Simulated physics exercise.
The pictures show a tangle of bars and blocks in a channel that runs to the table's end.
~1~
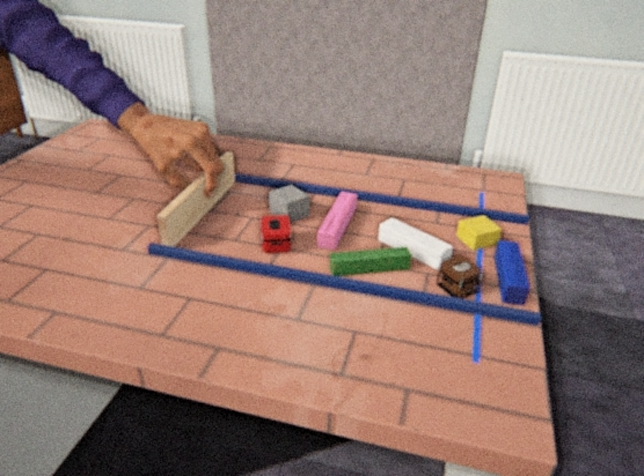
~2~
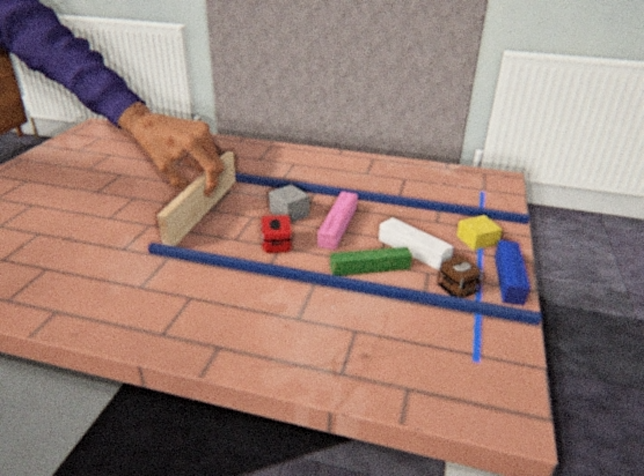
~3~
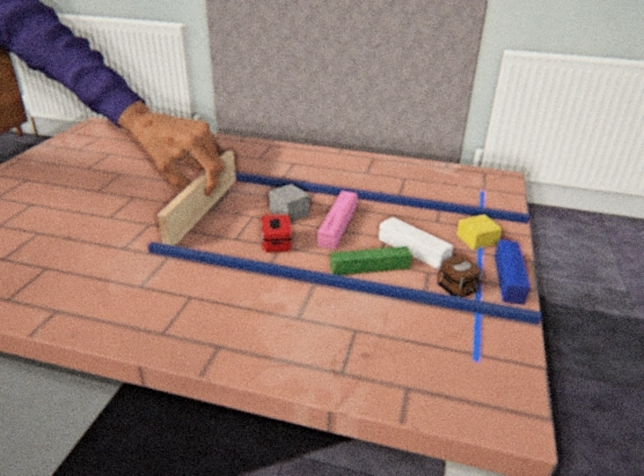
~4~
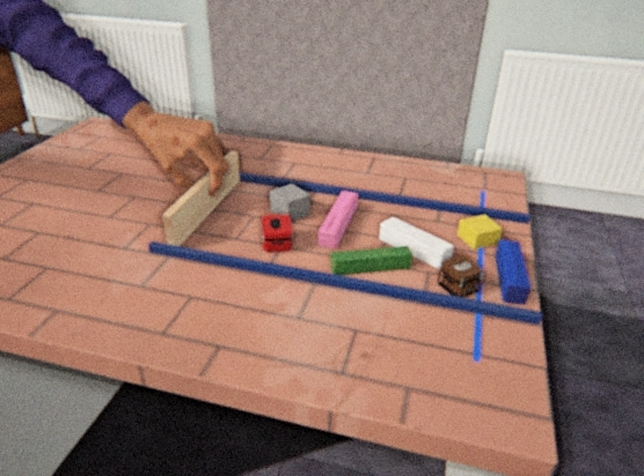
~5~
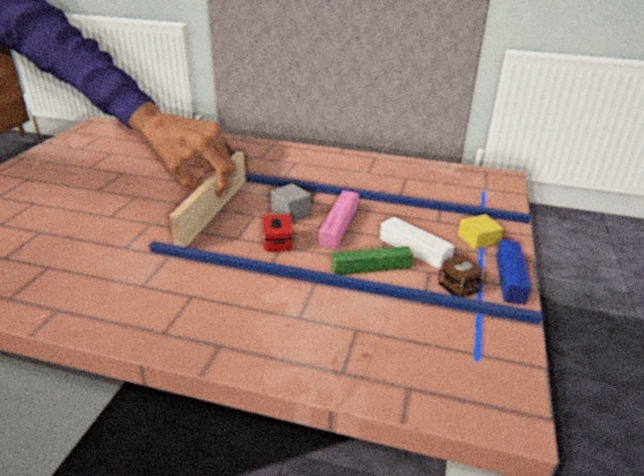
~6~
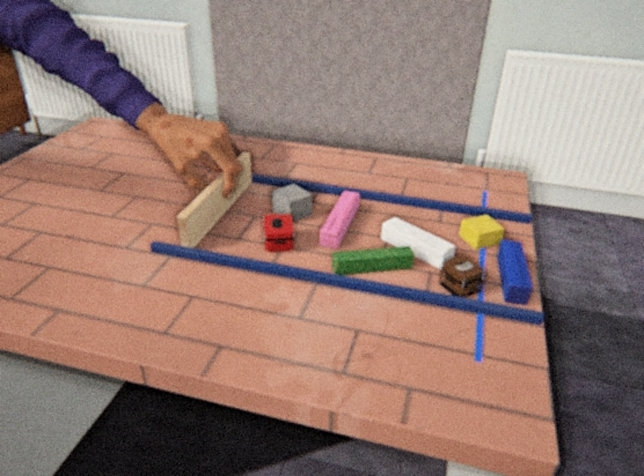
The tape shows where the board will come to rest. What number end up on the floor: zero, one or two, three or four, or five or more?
Outcome: The number that fall off is three or four.
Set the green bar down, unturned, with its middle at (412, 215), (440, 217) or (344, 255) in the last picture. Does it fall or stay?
In that order, it goes over; goes over; is kept.
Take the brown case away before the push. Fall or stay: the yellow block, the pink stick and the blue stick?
The yellow block drops off; the pink stick holds on; the blue stick tumbles off.
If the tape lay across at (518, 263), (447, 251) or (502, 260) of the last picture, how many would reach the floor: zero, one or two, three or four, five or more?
One after another: Five or more; just one or two; 5 or more.
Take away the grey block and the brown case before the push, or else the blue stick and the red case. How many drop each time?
First 2, then 2.
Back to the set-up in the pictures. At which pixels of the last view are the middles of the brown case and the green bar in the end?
The brown case at (545, 296), the green bar at (521, 287).
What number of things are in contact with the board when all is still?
The number is 3.
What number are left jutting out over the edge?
The number is 3.
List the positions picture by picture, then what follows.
Blue stick (511, 272); yellow block (479, 233); brown case (459, 278); board (201, 197); tape (480, 258), in the first frame.
Yellow block (479, 232); pink stick (339, 219), in the second frame.
Brown case (460, 277); board (201, 196), in the third frame.
Blue stick (512, 270); red case (277, 234), in the fourth frame.
Yellow block (480, 232); white bar (416, 242), in the fifth frame.
Blue stick (514, 271); yellow block (481, 232); brown case (462, 277); board (219, 197); tape (482, 257), in the sixth frame.
Soon after, none off yet; blue stick at rest near (514, 271); yellow block at rest near (481, 232); brown case at rest near (462, 277).
Then, none off yet; blue stick at rest near (514, 271); yellow block at rest near (481, 232); brown case at rest near (467, 280).
Further on, none off yet; blue stick moved a little near (542, 272); yellow block moved about its own width near (513, 233); brown case moved about its own width near (495, 286).
At rest, the number that fall off is three or four; fallen, white bar, yellow block and blue stick.
